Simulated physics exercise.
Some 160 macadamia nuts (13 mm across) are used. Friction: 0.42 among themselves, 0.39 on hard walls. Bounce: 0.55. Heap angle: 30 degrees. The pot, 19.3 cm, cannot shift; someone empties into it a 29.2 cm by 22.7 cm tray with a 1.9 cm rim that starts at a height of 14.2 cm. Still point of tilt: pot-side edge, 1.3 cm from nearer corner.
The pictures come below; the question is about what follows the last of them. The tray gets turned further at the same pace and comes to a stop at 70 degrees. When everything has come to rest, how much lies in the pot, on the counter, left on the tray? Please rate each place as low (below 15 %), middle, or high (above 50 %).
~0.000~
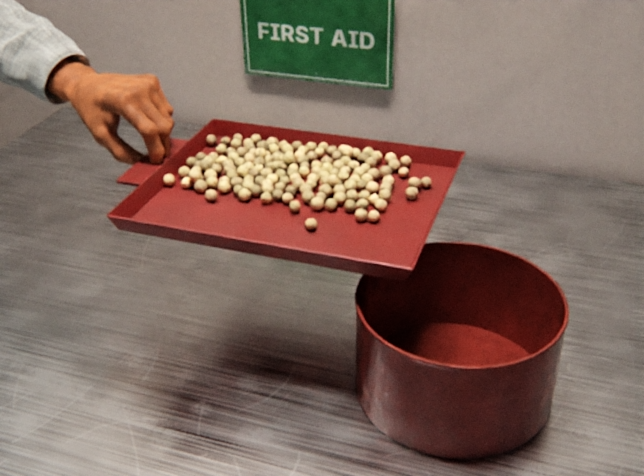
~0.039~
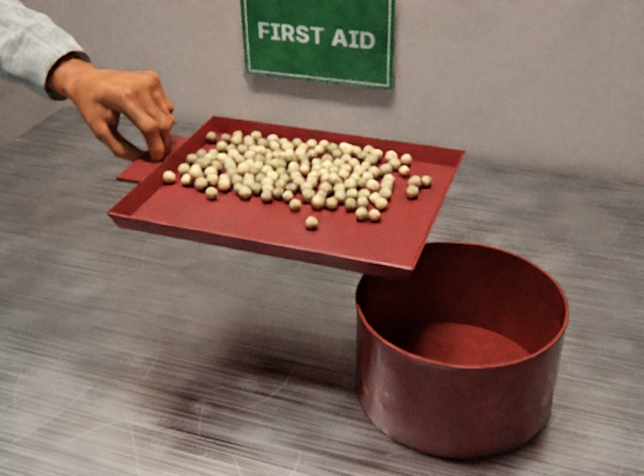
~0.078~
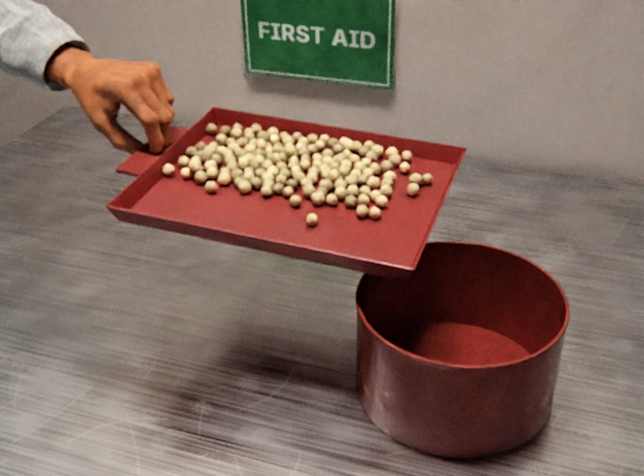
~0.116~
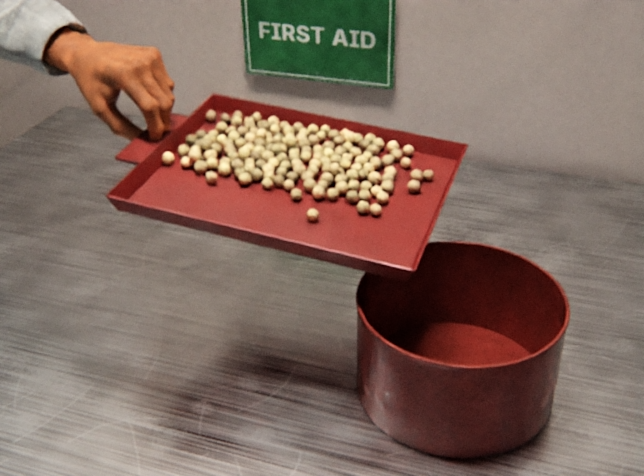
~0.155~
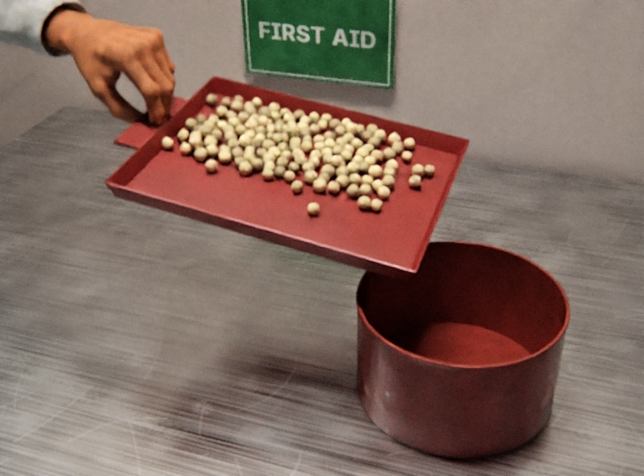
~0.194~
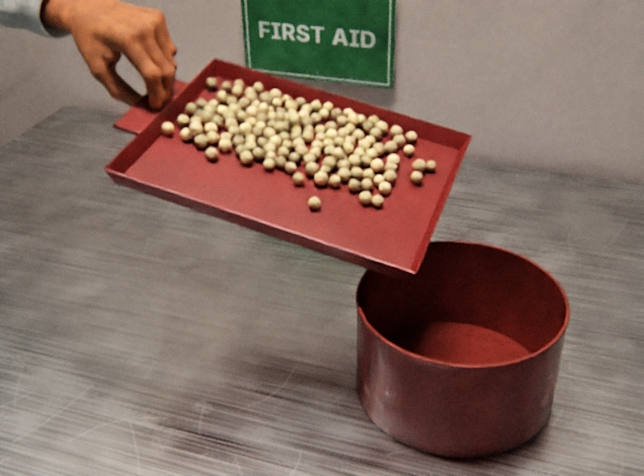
Pot: High, counter: Low, tray: Low.
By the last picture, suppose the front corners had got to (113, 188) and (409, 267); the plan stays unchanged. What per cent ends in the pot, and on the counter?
You'd end with pot at 55 and counter at 40.
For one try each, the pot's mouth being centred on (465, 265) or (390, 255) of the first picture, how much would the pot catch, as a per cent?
45 and 0 %.
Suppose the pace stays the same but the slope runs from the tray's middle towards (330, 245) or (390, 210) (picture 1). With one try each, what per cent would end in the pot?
Roughly 65 % for the first direction, roughly 30 % for the second.
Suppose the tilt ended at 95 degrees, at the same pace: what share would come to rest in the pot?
Around 95 %, I reckon.
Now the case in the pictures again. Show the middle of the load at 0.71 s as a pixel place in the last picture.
Load centre: About (429, 225) px.
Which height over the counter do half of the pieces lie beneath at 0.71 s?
The halfway line is at about 18 cm.
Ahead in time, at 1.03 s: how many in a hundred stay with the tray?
About 20 per cent.
Then, at 0.50 s, tilt 40 degrees; the tray holds 100 %, the pot 0 %.
Then, at 0.71 s, tilt 60 degrees; the tray holds 80 %, the pot 5 %.
After 1.03 s, tilt 70 degrees; the tray holds 20 %, the pot 75 %.
At rest (3.0 s), pot 95 %, counter 5 %, tray 0 %.
